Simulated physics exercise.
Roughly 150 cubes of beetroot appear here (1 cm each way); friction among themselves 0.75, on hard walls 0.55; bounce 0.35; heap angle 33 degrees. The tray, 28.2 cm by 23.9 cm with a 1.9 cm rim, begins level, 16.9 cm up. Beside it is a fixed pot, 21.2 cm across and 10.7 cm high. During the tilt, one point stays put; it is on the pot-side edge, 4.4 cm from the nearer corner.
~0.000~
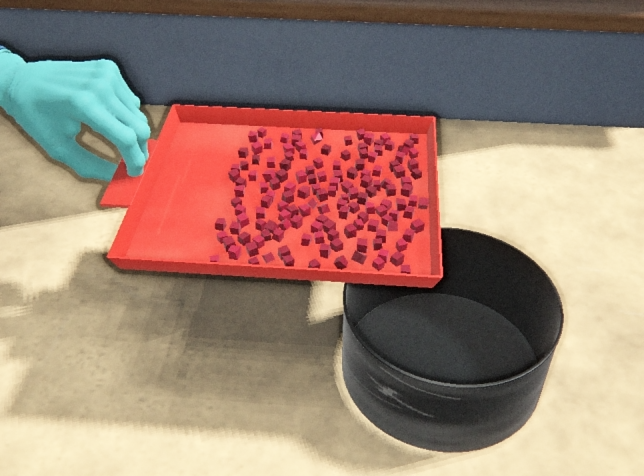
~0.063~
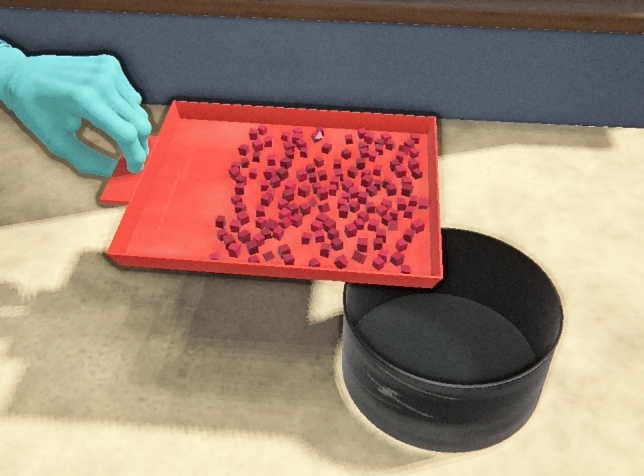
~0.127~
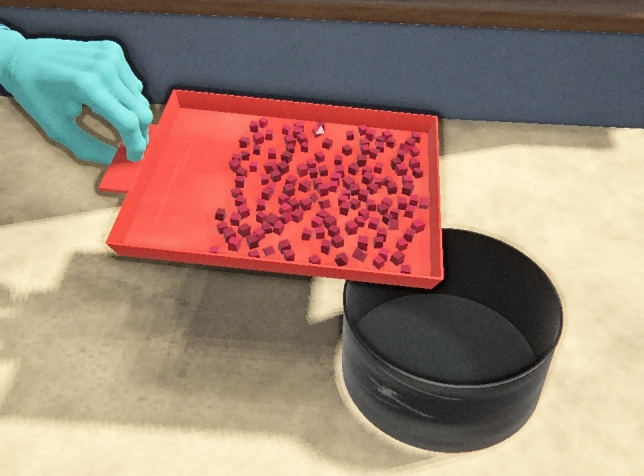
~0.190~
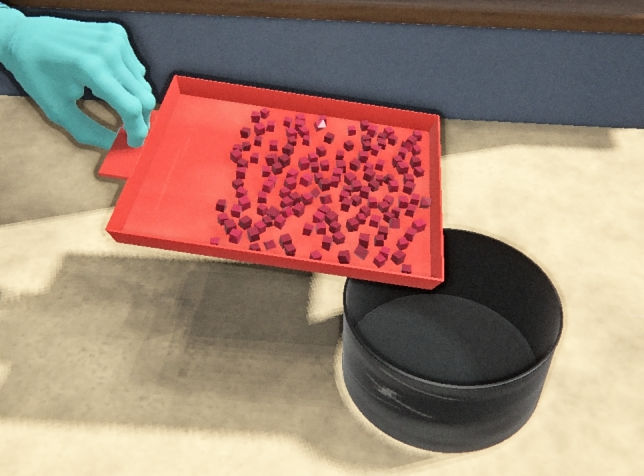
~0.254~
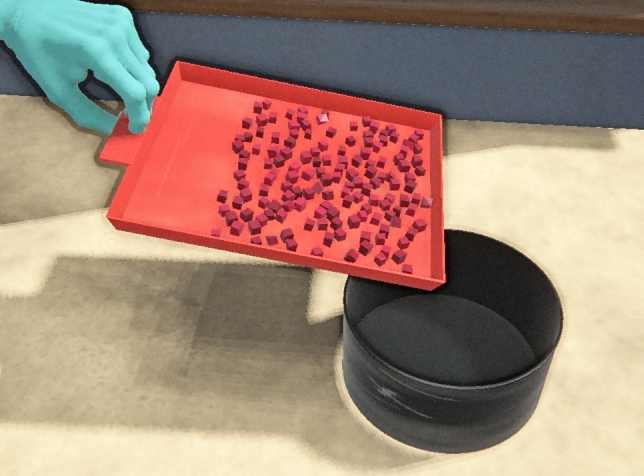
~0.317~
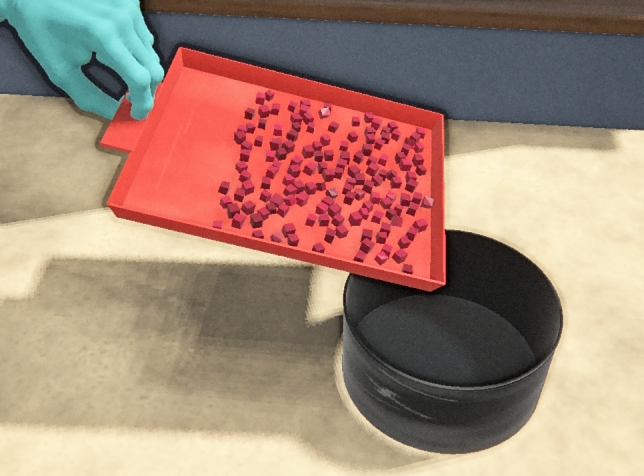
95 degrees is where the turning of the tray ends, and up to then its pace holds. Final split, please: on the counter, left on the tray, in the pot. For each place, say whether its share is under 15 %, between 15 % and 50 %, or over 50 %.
In the end counter: Going to get a middle portion; tray: Going to get a small portion; pot: Going to get the main portion.
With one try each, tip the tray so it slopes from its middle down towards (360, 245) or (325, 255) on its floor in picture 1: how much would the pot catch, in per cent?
Estimate: Some 95 % and some 75 % respectively.
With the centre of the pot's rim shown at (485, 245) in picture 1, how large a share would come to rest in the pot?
65 %.
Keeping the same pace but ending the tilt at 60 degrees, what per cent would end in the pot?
Roughly 10 percent.
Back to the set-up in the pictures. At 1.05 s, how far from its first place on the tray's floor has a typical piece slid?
It has moved some 7 cm from its start.
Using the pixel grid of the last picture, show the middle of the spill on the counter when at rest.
Look close to (533, 282) in the last picture.
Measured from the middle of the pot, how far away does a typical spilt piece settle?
20 cm.
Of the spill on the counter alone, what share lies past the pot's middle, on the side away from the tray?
Some 90 per cent.
Then, at 1.05 s, tilt 51 degrees; the tray holds 100 %, the pot 0 %.
After 1.54 s, tilt 77 degrees; the tray holds 85 %, the pot 10 %.
After 2.10 s, tilt 95 degrees; the tray holds 5 %, the pot 70 %.
In the end, at 3.2 s, counter 25 %, tray 0 %, pot 75 %.
